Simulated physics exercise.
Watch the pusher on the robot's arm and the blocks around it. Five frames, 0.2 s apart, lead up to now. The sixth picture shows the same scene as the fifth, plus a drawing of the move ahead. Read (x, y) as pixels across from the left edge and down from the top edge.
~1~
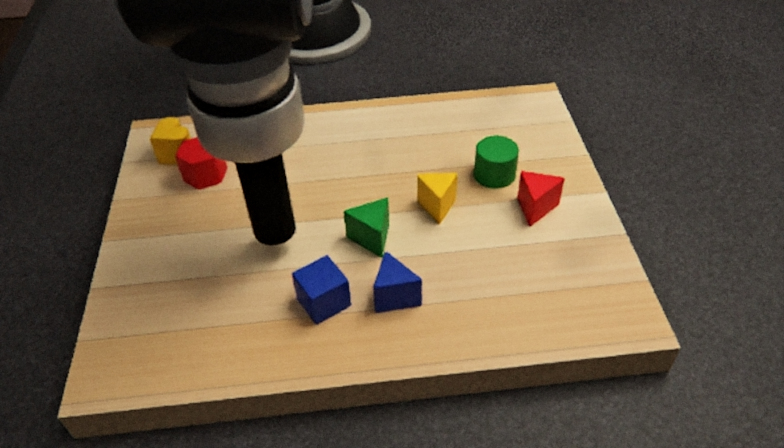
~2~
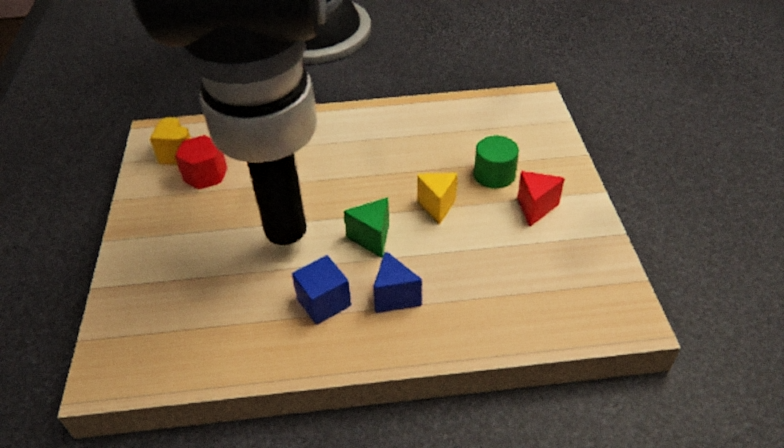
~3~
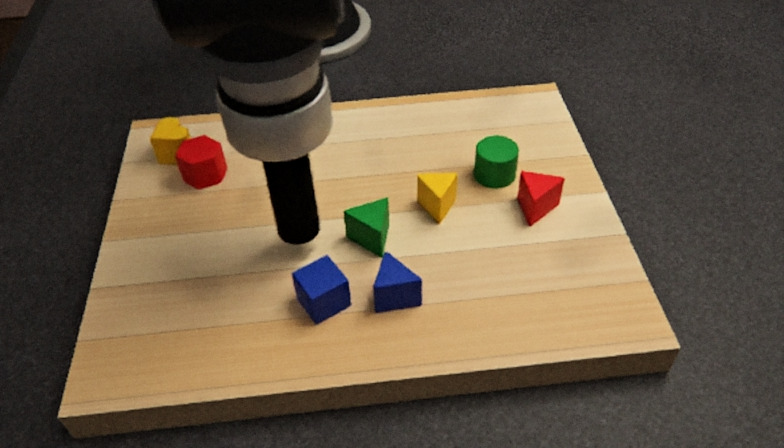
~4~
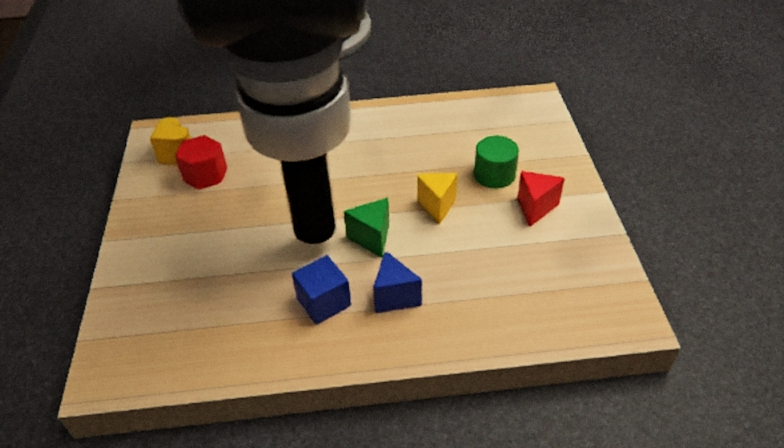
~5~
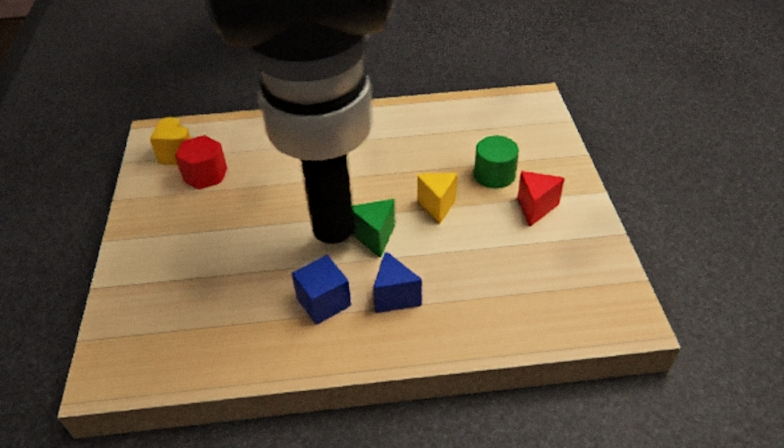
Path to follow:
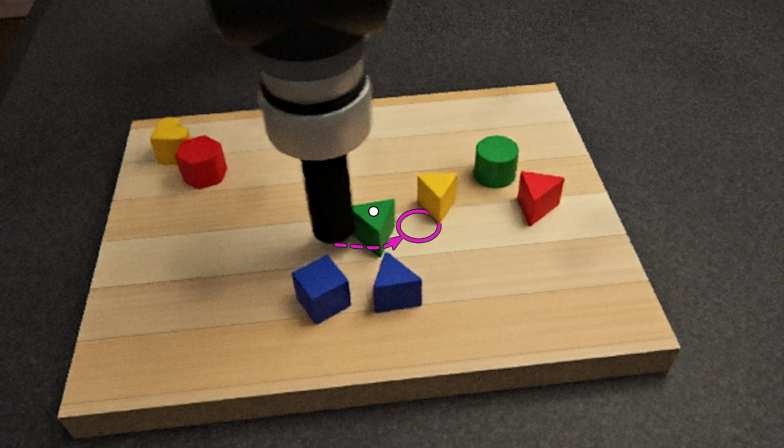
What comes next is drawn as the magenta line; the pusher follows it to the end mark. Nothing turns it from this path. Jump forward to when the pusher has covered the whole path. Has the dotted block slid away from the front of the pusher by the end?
Short answer: No.
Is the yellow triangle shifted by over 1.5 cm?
Yes - that is the case.
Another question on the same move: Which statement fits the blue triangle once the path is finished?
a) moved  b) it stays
It's b.
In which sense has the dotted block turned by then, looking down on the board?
Rotates clockwise.
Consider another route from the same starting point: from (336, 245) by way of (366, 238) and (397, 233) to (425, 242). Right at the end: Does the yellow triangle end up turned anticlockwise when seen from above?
The answer is yes.
Path on the board, from (336, 245) by way of (367, 247) and (396, 241) to (419, 226); the dot is on the green triangle.
The first path, step by step. Halfway along, pusher at (382, 231); green triangle at (412, 205).
At the end, pusher at (419, 209); green triangle at (451, 189), turned 20° clockwise; blue triangle in place; yellow triangle at (456, 172), turned 50° anticlockwise.
